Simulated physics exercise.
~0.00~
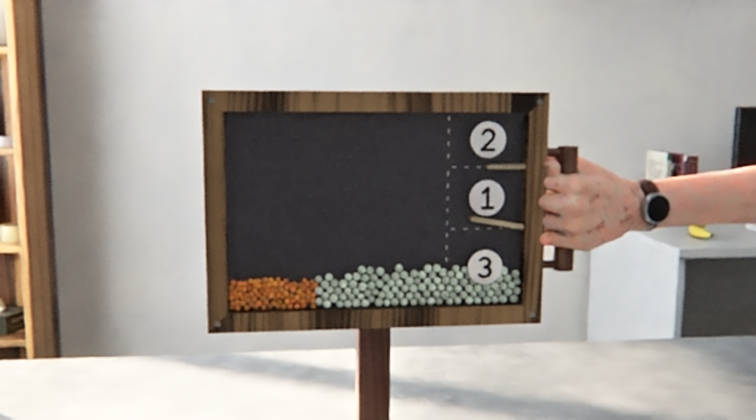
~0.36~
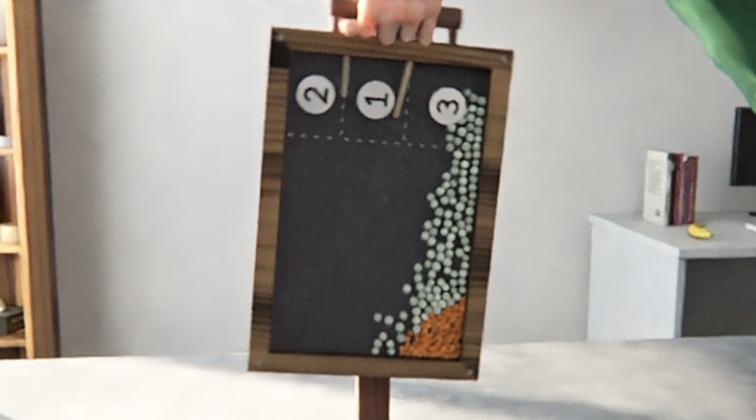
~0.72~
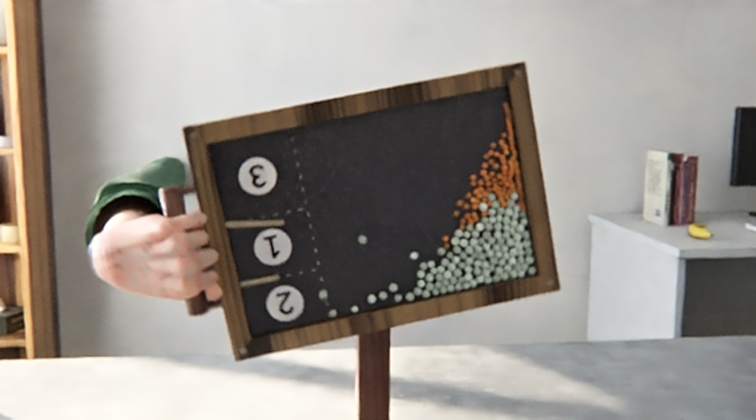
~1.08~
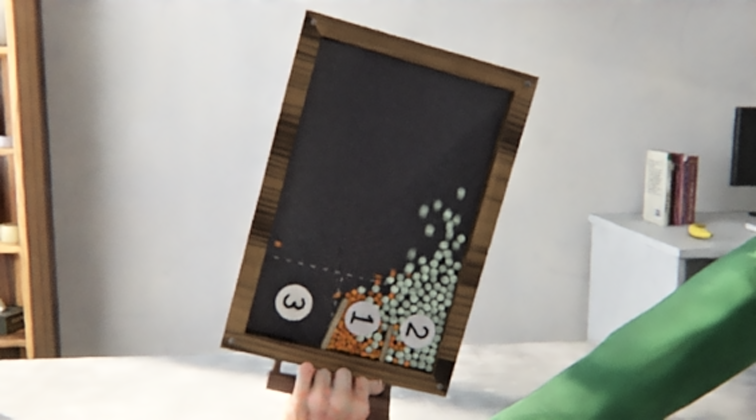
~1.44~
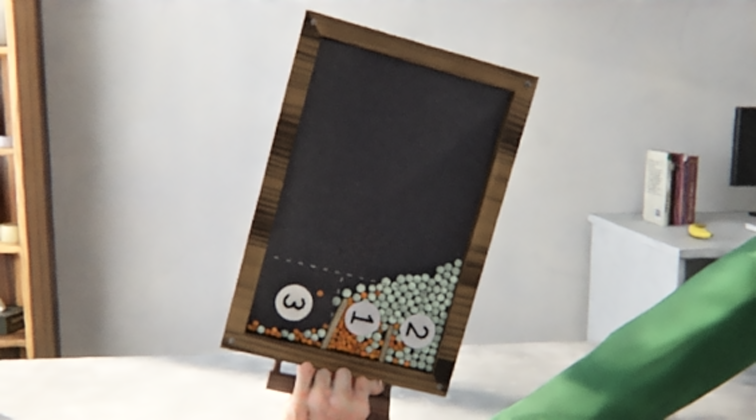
In a bright room, a hand turns a framed case anticlockwise until beads fill its numbered pockets.
